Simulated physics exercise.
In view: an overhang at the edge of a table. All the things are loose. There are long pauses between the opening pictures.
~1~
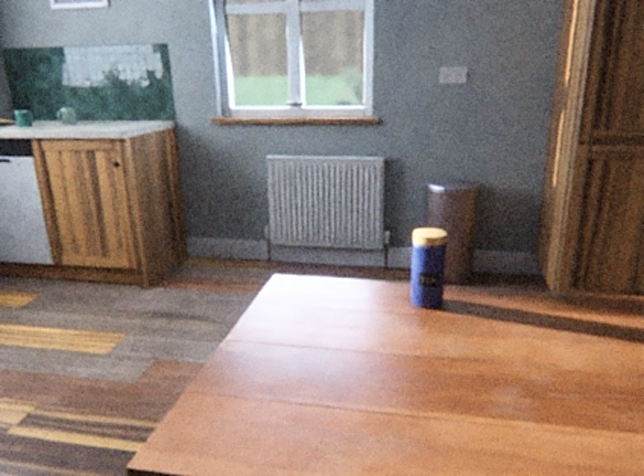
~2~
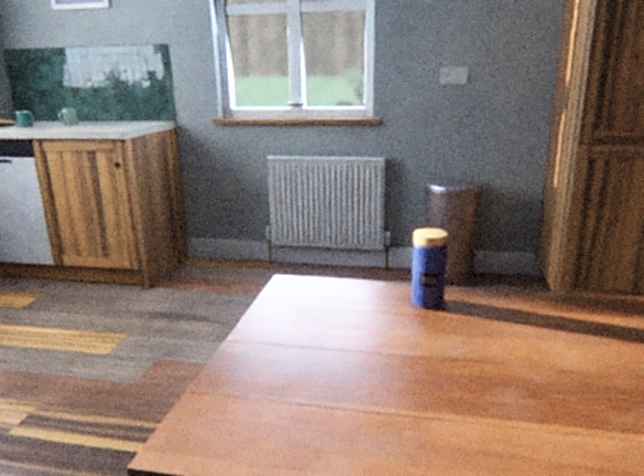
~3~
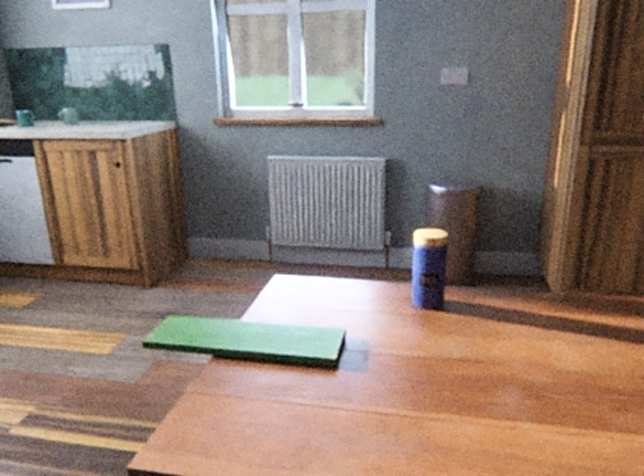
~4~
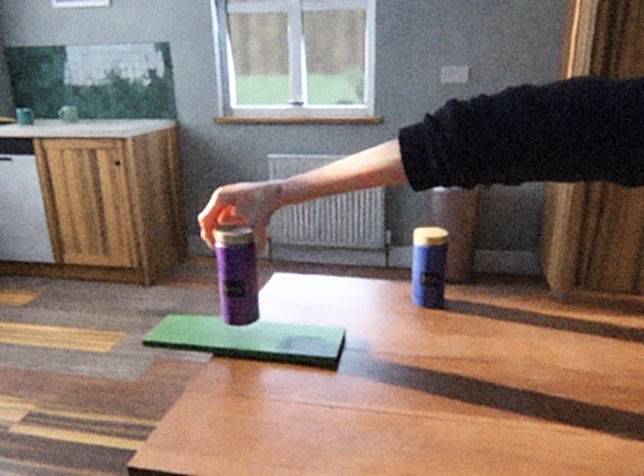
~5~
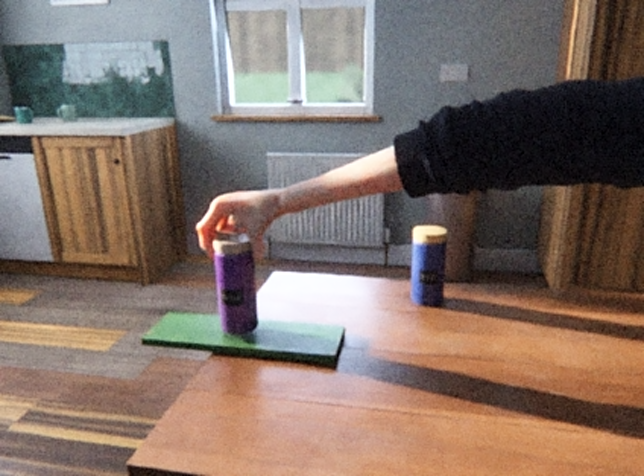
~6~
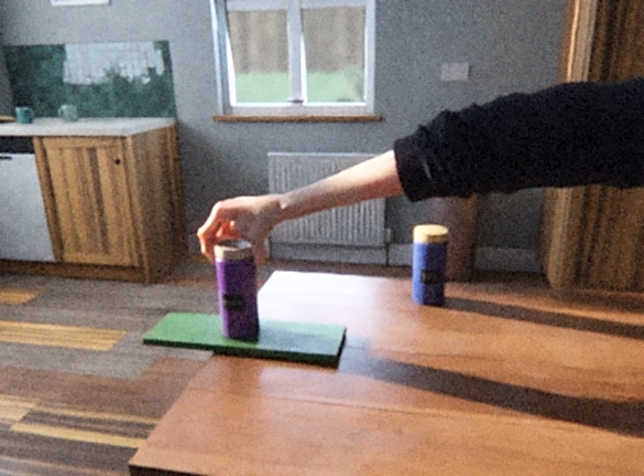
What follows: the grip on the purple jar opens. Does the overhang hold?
The board stays on the table.
Then, 0.20 s on from there, no change.
Then, 0.60 s on from there, purple jar resting near (238, 288).
In the end, all 3 unmoved. At the end, from the last picture's camera, purple jar near (238, 288). The board holds.
